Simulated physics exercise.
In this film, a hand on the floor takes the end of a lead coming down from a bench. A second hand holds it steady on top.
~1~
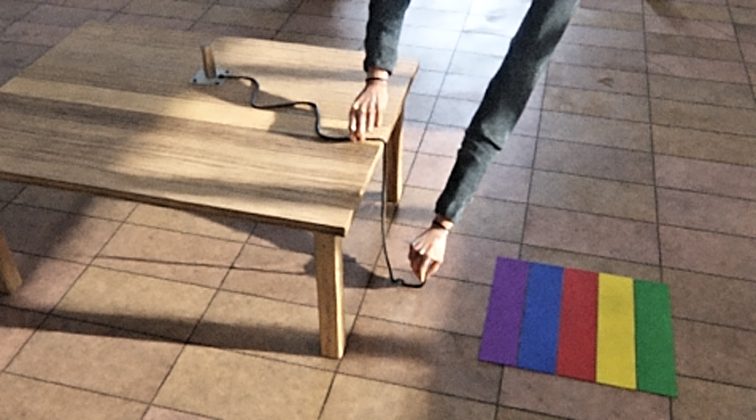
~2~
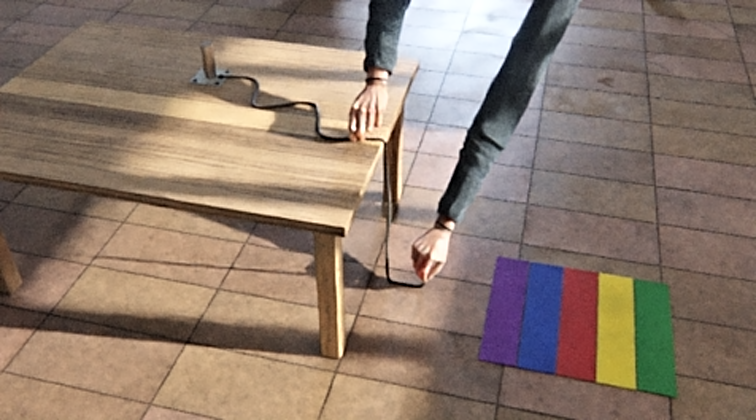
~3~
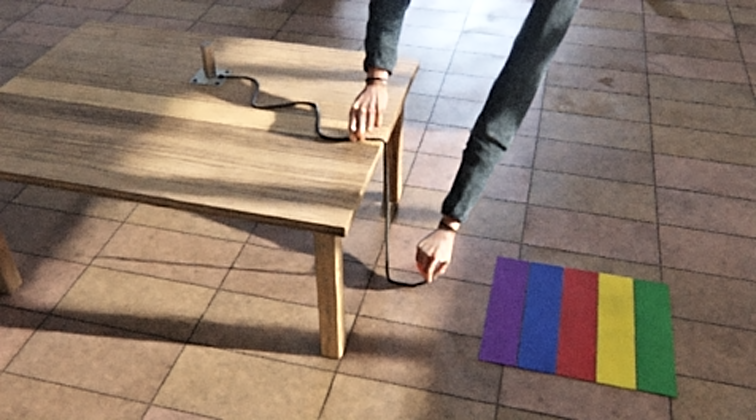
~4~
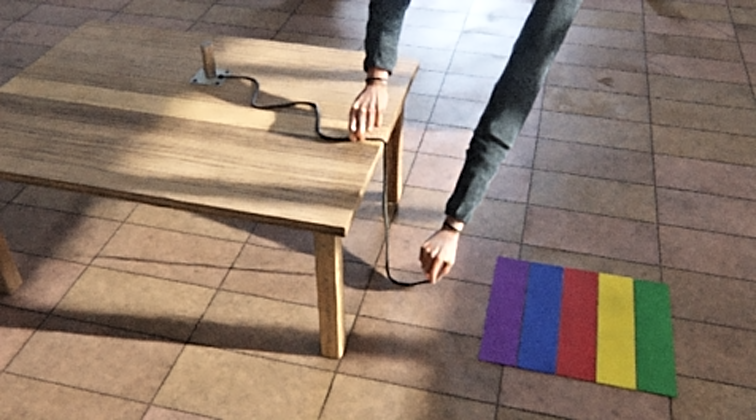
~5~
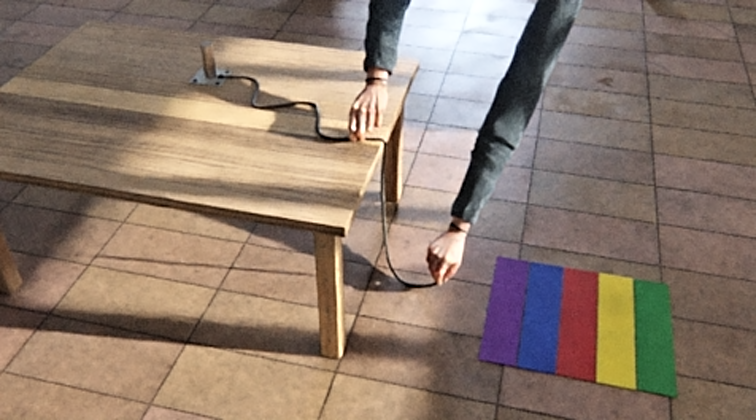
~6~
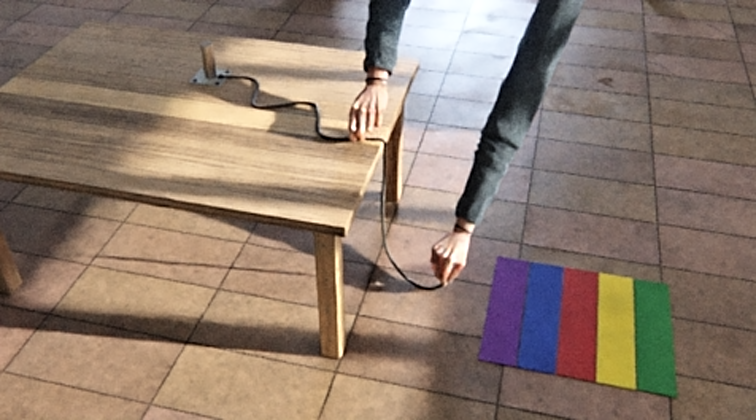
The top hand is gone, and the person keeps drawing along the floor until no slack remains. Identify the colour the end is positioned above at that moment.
It is positioned above yellow.
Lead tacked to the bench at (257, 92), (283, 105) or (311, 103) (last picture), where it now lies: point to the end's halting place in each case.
Approximately at (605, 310), at (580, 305) and at (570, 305), in that order.
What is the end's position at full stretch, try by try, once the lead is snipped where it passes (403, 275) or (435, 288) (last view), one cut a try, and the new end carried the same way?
First try: Near (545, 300). Second try: Near (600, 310).
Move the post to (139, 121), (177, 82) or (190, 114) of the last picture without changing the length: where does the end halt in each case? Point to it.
First try about (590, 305), second about (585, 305), third about (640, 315).
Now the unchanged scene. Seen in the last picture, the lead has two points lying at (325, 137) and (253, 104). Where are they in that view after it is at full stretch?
Roughly (401, 141) for the first and (290, 98) for the second.
Early on, end near (554, 300); over blue.
Midway, end near (597, 307); over red.
At the end of the slack, end near (621, 312); over yellow. It gets as far as the yellow strip.
